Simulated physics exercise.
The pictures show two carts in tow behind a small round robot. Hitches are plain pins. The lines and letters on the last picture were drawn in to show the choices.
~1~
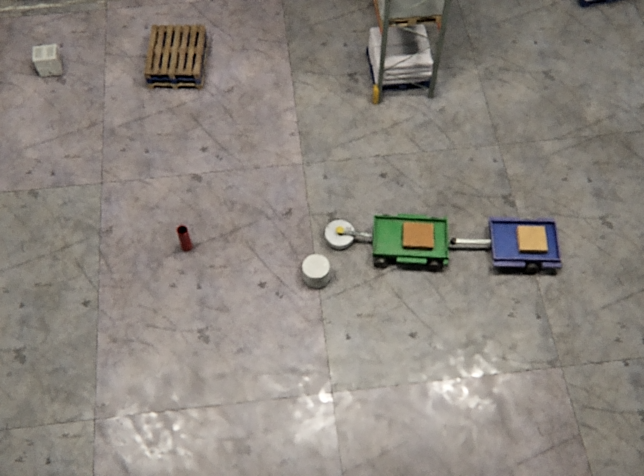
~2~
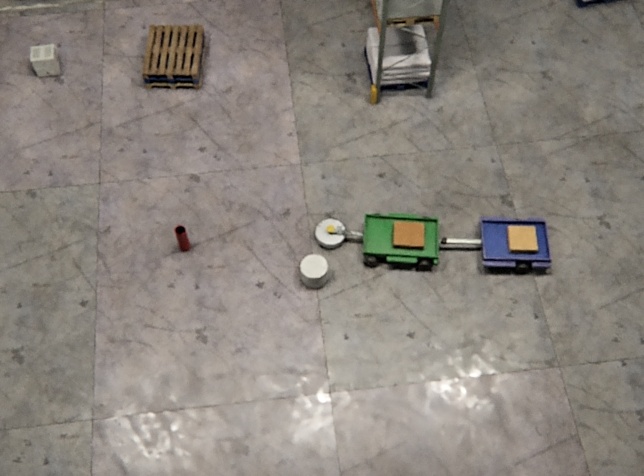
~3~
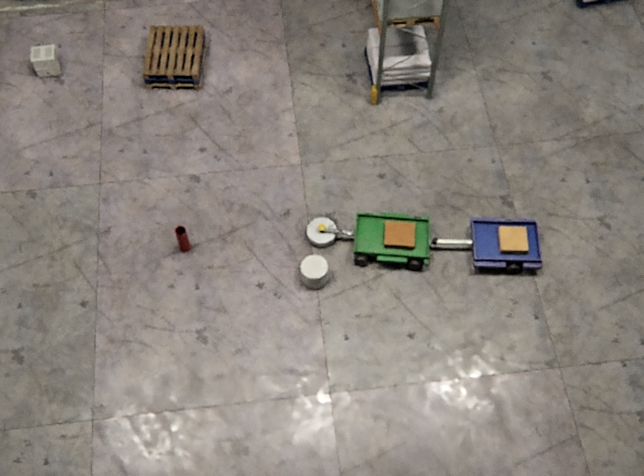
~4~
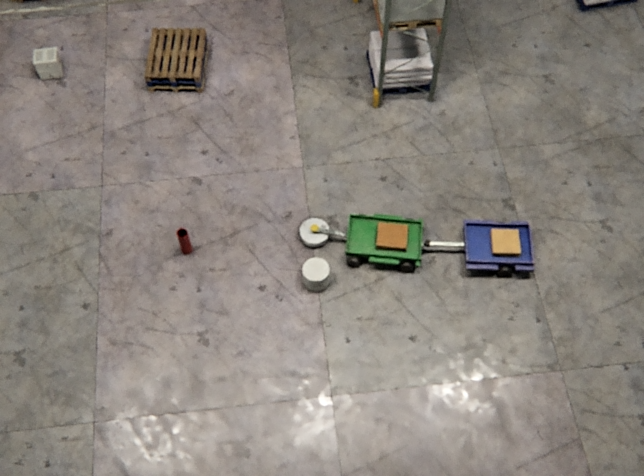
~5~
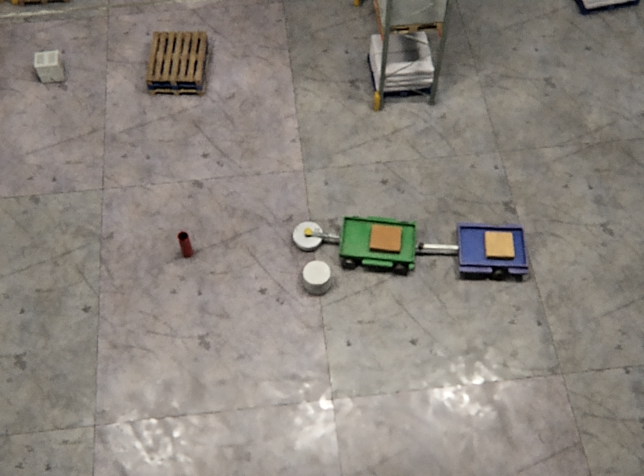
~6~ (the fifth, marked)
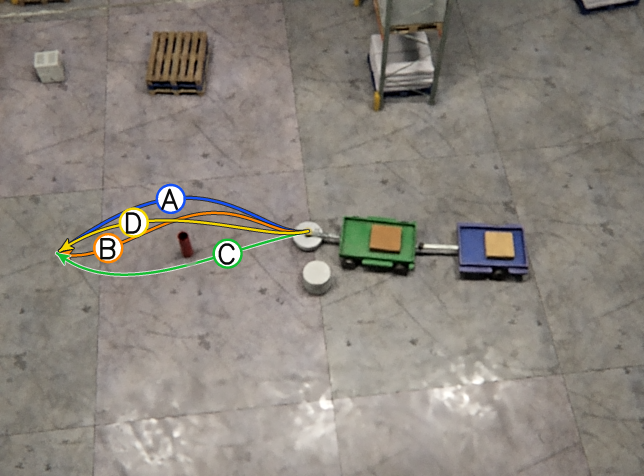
The clip opens with a small round white robot just above a white tub, with a green cart and a blue cart in tow to its right. The robot creeps left, drawing both carts a short way along, and by the end it sits slightly left of the tub.
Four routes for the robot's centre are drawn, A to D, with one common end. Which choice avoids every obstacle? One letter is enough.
The robot should drive A.
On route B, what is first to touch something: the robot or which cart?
The green cart touches first.
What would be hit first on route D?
It meets the red post.
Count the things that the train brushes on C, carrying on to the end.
In all, two.
On the marked copy, A from (308, 231) via (187, 198) to (60, 251); B from (308, 231) via (181, 218) to (58, 254); C from (308, 231) via (178, 268) to (57, 253); D from (308, 231) via (183, 221) to (60, 251).
Taking A. A third of the way, robot (223, 207), last cart (397, 241).
Two thirds of the way, robot (132, 214), last cart (307, 225).
When it is over, robot (59, 257), last cart (233, 215); nothing has been touched.
As for the rest, B meets the red post; C meets the white tub and red post; D meets the red post.
